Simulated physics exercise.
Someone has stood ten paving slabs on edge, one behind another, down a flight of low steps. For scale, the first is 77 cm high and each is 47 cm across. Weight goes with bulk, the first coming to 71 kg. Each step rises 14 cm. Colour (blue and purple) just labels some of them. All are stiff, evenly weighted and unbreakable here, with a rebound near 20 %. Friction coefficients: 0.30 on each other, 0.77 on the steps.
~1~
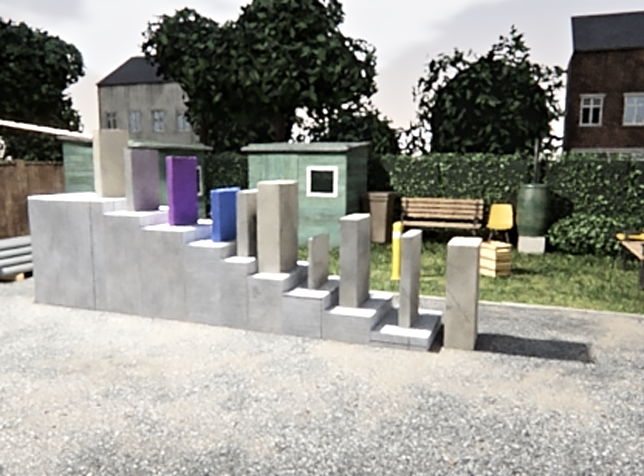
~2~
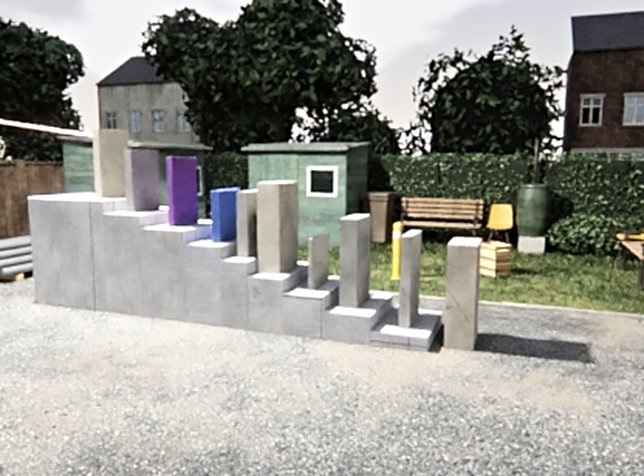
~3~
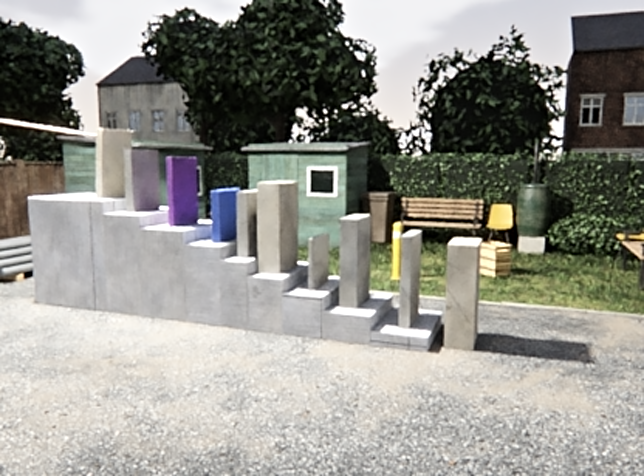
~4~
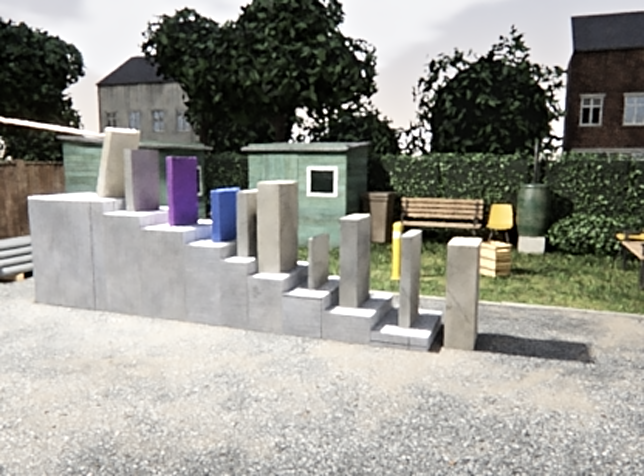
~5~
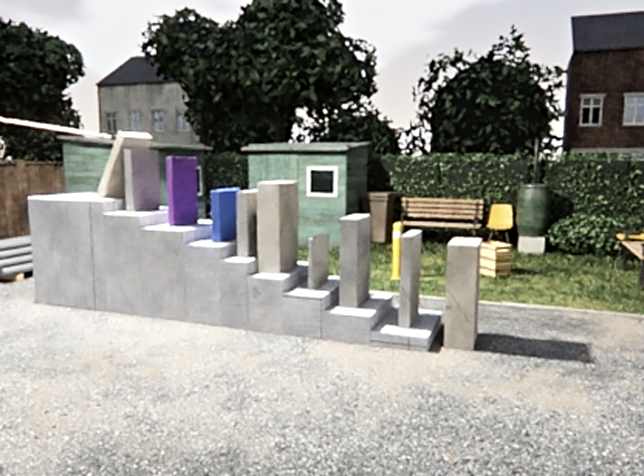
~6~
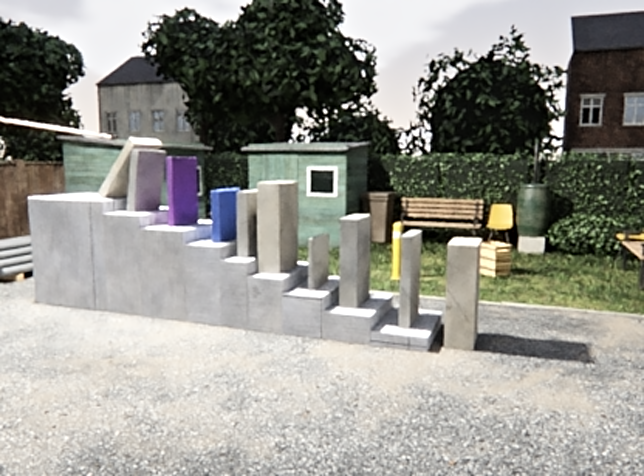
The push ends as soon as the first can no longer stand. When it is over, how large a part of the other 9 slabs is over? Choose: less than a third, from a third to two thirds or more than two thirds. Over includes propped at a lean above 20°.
It comes to more than two thirds.
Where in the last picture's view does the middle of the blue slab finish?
Near (254, 235).
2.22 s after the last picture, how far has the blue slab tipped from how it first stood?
Roughly 90°.
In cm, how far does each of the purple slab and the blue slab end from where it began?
Purple 60, blue 40.
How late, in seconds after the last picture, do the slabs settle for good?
At about 2.5 s.
Then, 0.38 s after the last picture, 2 of the 9 other slabs over; purple slab leaning 27°.
Then, 1.44 s after the last picture, 5 of the 9 other slabs over; purple slab lying flat; blue slab leaning 74°.
Then, 2.22 s after the last picture, 9 of the 9 other slabs over; purple slab lying flat; blue slab lying flat.
At rest, 9 of the 9 other slabs over; purple slab lying flat; blue slab lying flat. That is 100 per cent. Not one is left standing. As the last picture would show them, middles, purple slab near (222, 225), blue slab near (254, 236).
